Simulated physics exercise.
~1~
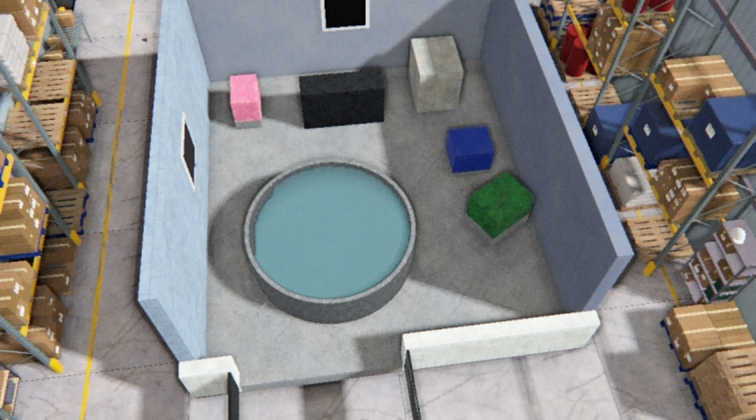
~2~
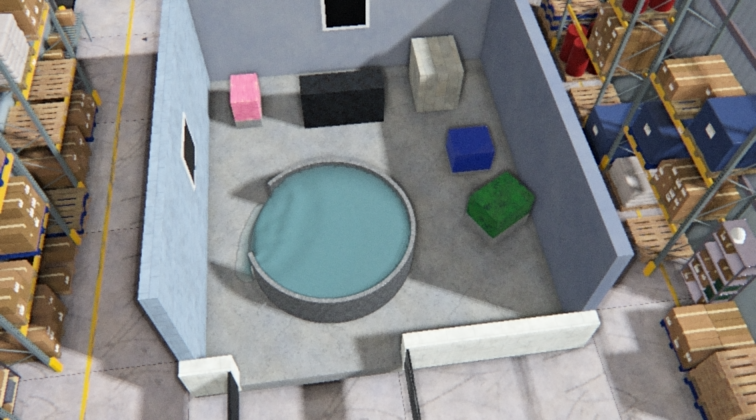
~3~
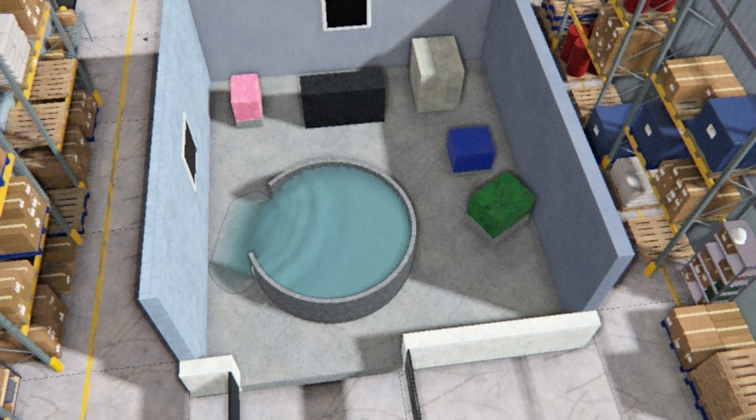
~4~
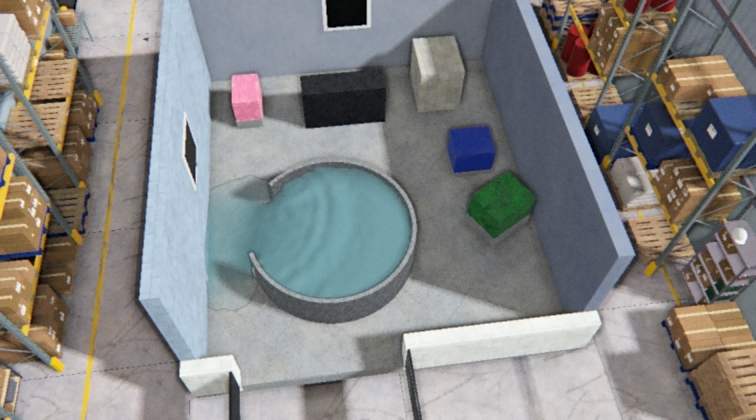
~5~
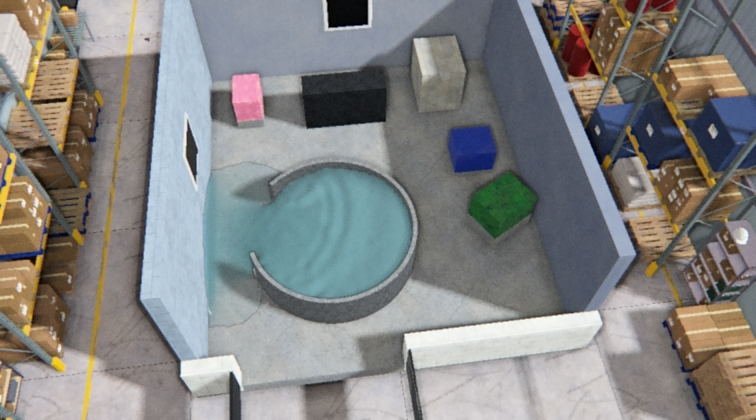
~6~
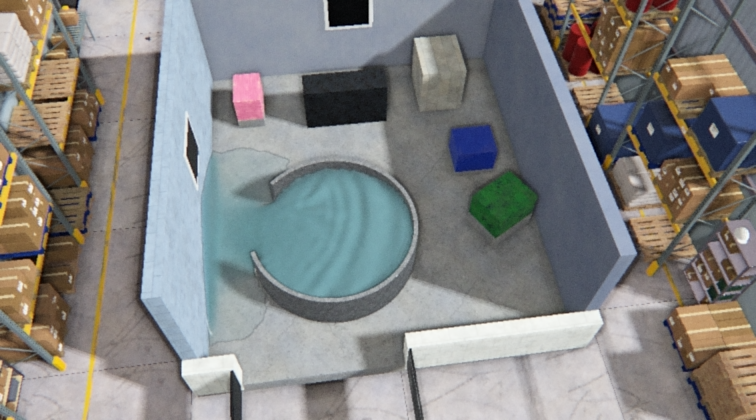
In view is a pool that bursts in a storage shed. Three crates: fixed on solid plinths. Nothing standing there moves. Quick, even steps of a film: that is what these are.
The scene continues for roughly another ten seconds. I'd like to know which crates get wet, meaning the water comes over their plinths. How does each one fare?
The green crate does not get wet. The blue crate does get wet. The pink crate does get wet.
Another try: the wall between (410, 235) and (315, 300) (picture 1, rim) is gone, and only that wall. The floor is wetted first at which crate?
My pick is the green one.
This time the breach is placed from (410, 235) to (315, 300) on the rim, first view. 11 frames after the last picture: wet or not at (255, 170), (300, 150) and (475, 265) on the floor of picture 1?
Well, the first one's left untouched, the second's left untouched, and the third's sodden.
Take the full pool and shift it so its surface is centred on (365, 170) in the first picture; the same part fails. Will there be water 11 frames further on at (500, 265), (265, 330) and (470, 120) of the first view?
As listed: Dry, under water, no water.
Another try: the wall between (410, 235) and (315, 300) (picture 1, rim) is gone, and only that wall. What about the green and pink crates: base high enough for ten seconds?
Well, the green crate gets reached, and the pink crate is never reached as well.
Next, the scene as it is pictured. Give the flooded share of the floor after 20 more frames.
My estimate is near 60 per cent.
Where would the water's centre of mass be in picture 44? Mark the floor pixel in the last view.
Centre point: Around (331, 190).
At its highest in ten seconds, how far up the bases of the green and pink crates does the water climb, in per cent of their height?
Near 50 and 170 in a hundred.
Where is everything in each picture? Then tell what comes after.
In the first picture, still water in the round tank at (330, 228).
In the second picture, the front is at (252, 280), out from the gap at (255, 233).
In the third picture, the front is at (232, 288), out from the gap at (256, 234).
In the fourth picture, water pours out at (257, 235) and has run to (216, 190).
In the fifth picture, the front is at (212, 174), out from the gap at (258, 235).
In the sixth picture, water pours out at (259, 234) and has run to (213, 155).
A moment on, water covers 20 % of the floor; the green crate not reached, the blue crate not reached, the pink crate water round its plinth.
Next, water covers 35 % of the floor; the green crate not reached, the blue crate not reached, the pink crate water round its plinth.
Then, water covers 60 % of the floor; the green crate not reached, the blue crate water round its plinth, the pink crate water round its plinth.
Later, water covers 95 % of the floor; the green crate water round its plinth, the blue crate water round its plinth, the pink crate water round its plinth.
In the end, water covers 100 % of the floor; the green crate stayed above the water, the blue crate was topped, the pink crate was topped.
